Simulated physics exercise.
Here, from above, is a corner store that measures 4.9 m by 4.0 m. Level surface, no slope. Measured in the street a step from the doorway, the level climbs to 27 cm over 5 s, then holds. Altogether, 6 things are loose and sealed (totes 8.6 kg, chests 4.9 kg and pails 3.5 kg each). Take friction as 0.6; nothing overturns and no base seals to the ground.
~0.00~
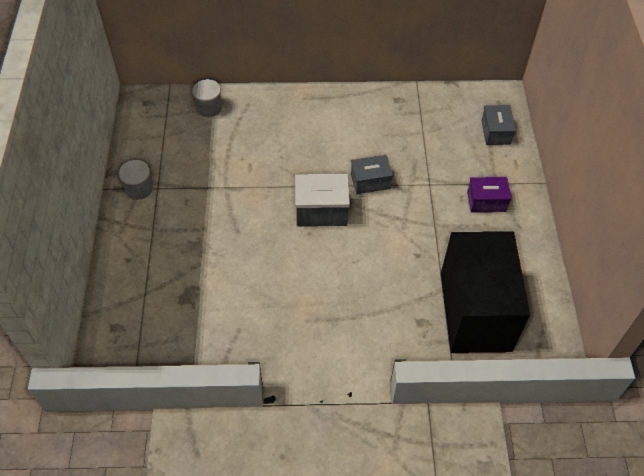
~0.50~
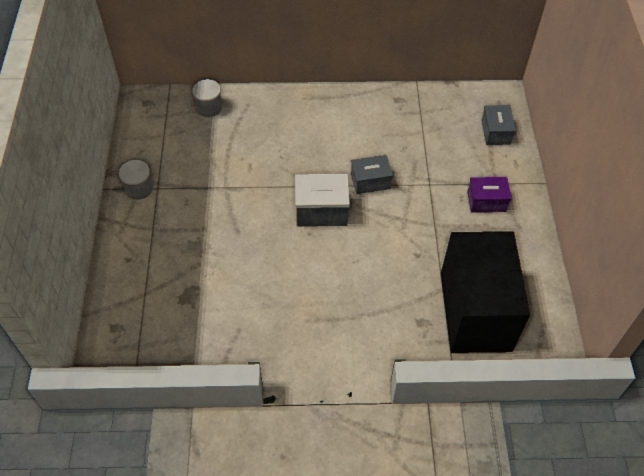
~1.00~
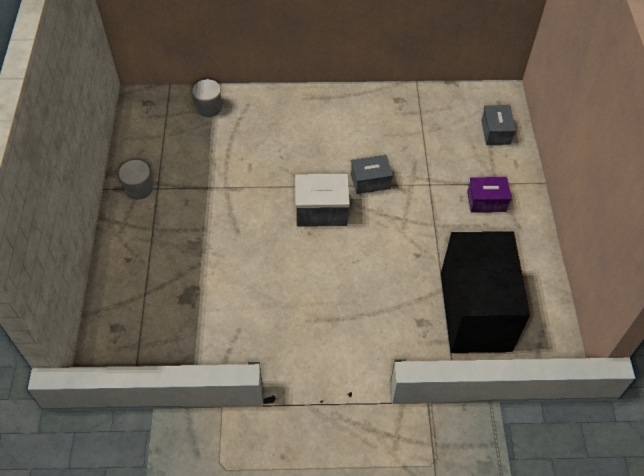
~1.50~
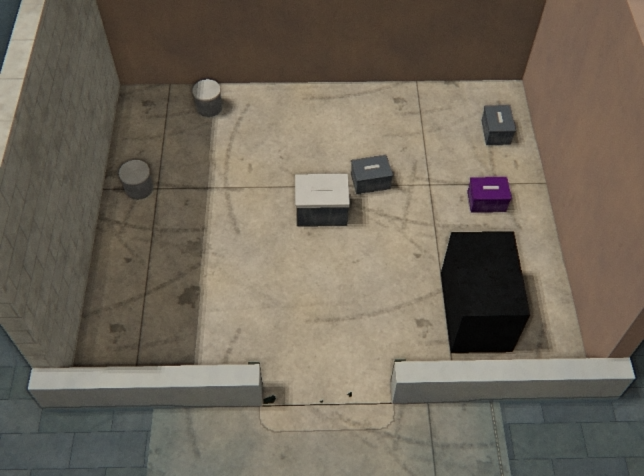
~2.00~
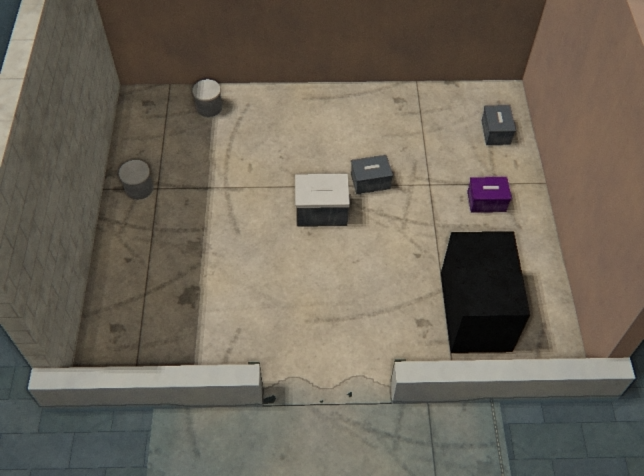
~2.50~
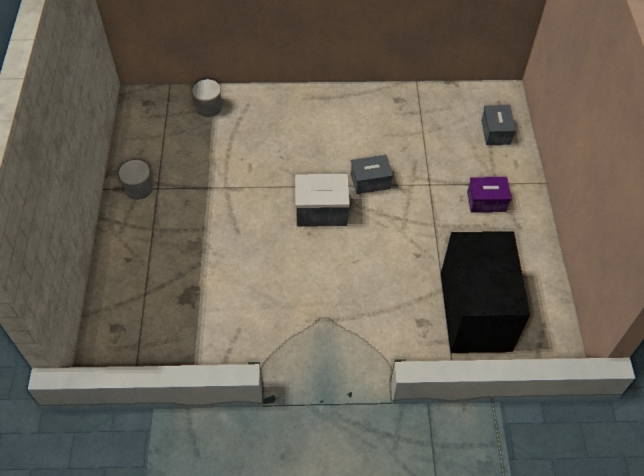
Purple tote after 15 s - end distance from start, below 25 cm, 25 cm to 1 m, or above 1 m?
Some way off.
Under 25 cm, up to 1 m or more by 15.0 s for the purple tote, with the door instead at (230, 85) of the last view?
I'd expect the purple tote to get swept far off.
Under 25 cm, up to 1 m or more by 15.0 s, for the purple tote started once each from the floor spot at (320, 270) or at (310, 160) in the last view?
First try: It covers a big distance; second try: It covers a big distance.
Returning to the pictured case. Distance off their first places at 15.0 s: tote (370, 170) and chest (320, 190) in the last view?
140 cm and 200 cm respectively.
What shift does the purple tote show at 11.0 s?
Displacement near 30 cm.
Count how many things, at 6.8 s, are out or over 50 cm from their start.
My count gives 2.
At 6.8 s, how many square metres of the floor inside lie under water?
Wet area: Approx. 17 m2.
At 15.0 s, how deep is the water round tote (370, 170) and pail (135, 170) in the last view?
I'd put it at 18 cm and 16 cm respectively.
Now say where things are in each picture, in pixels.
The purple tote at (491, 188) rests on the ground; 0.0 m2 under water; 0 of 6 have shifted, in the first frame.
The purple tote at (491, 188), on the bottom; water covers 0.0 m2; 0 of 6 have shifted, in the second frame.
The purple tote at (491, 188) rests on the ground; water covers 0.0 m2; 0 of 6 have shifted, in the third frame.
The purple tote at (491, 188) rests on the ground; water covers 0.0 m2; 0 of 6 have shifted, in the fourth frame.
The purple tote at (491, 188) rests on the ground; 0.0 m2 under water; 0 of 6 have shifted, in the fifth frame.
The purple tote at (491, 188) rests on the ground; 0.5 m2 under water; 0 of 6 have shifted, in the sixth frame.
After 3.5 s the purple tote is near (491, 188), 0.0 m from its start, aground; 0 afloat.
After 6.8 s the purple tote is near (491, 188), 0.0 m from its start, aground; 2 afloat.
After 11.0 s the purple tote is near (488, 213), 0.3 m from its start, aground; 5 afloat.
After 15.0 s the purple tote is near (447, 166), 0.5 m from its start, afloat; 6 afloat.
